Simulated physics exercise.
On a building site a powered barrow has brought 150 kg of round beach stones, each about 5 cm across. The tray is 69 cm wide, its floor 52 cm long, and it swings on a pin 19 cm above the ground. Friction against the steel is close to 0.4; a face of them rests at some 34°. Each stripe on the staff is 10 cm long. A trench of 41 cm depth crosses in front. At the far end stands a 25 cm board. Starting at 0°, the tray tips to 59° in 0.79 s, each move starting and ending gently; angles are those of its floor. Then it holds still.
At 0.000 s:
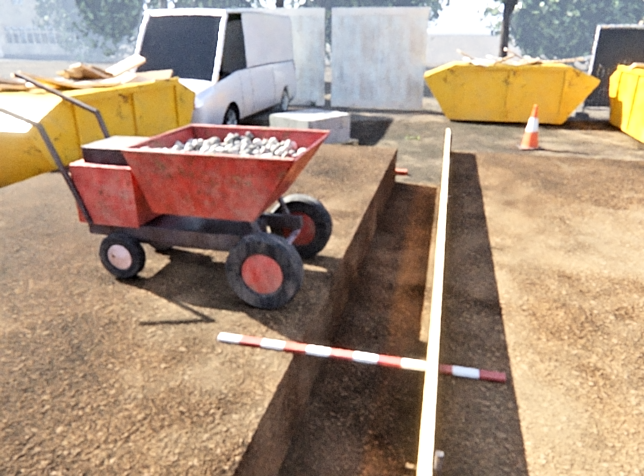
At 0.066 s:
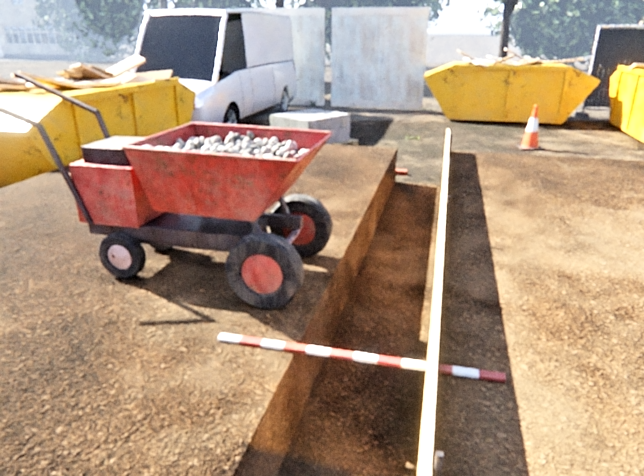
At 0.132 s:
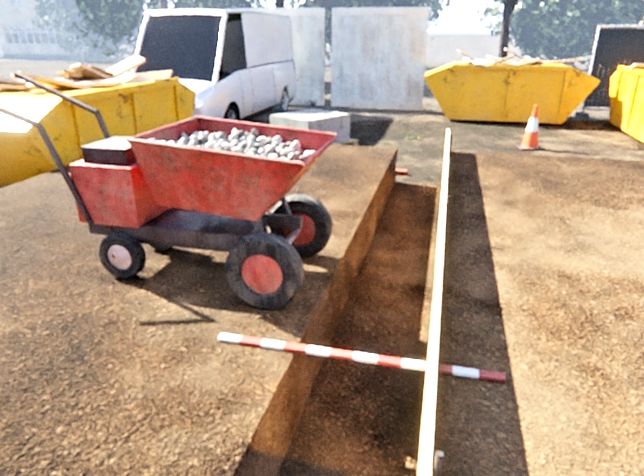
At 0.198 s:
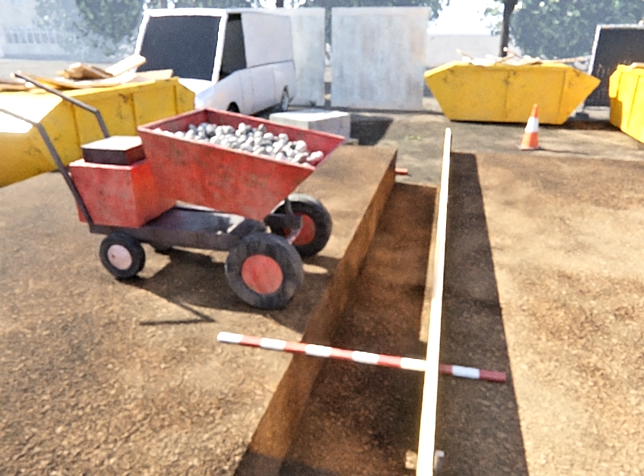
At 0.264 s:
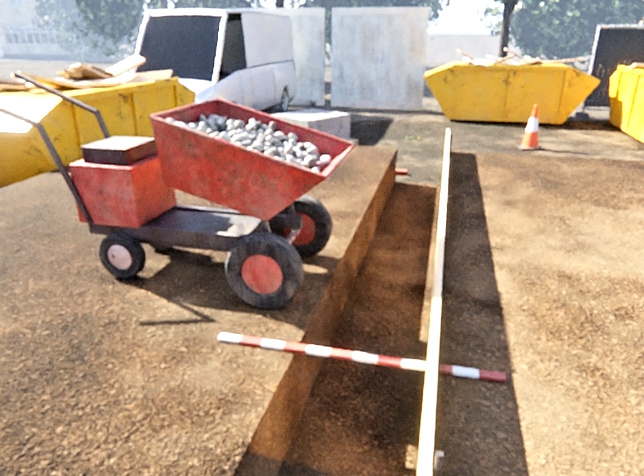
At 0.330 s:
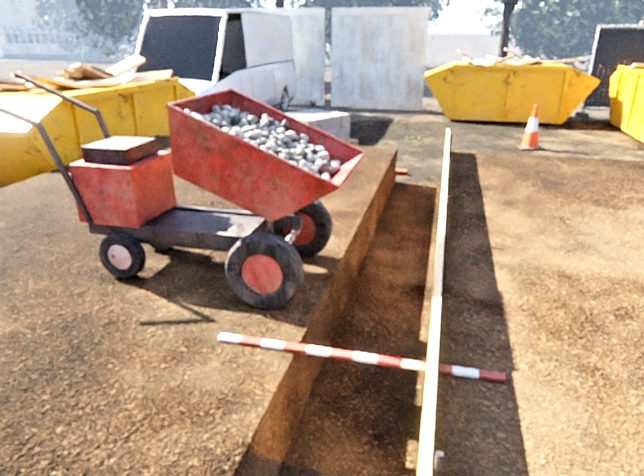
On a building site, a red powered barrow beside a trench steadily tilting its tray of round stones to the right.
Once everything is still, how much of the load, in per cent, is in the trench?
Close to 61 in a hundred.
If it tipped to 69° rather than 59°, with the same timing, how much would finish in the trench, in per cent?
Then about 85 per cent.
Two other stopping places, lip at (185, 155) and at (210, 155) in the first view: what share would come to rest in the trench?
About 60 and 75 per cent.
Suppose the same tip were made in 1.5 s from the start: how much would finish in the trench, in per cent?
In that case some 70 per cent.
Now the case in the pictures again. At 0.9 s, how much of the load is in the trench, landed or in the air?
Some 10 per cent.
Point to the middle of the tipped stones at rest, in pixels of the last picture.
Near (406, 348).
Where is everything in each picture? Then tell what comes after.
Lip at (294, 161), floor tilted 0°, highest stones at (246, 141), in the first picture.
The tray is at 1°, its lip at (296, 162); the top of the load is at (223, 140); the stones move at 0.3 m/s on average, in the second picture.
The tray is at 4°, its lip at (303, 165); the top of the load is at (223, 136); the stones move at 0.6 m/s on average, in the third picture.
The tray is at 9°, its lip at (313, 170); the top of the load is at (207, 130); the stones move at 0.8 m/s on average, in the fourth picture.
Lip at (326, 178), floor tilted 15°, highest stones at (211, 122); the stones move at 0.9 m/s on average, in the fifth picture.
Lip at (339, 188), floor tilted 22°, highest stones at (222, 114); the stones move at 1.0 m/s on average, in the sixth picture.
After 0.6 s the floor is at 50°; 100 % in the tray; the foremost stones are at (362, 213).
After 0.9 s the floor is at 59°; 87 % in the tray, 12 % in the trench; the foremost stones are at (434, 254).
After 1.2 s the floor is at 59°; 49 % in the tray, 36 % in the trench, 15 % past the trench; the foremost stones are at (548, 292).
After 3.2 s the floor is at 59°; 23 % in the tray, 61 % in the trench, 16 % past the trench; the foremost stones are past the picture's edge.
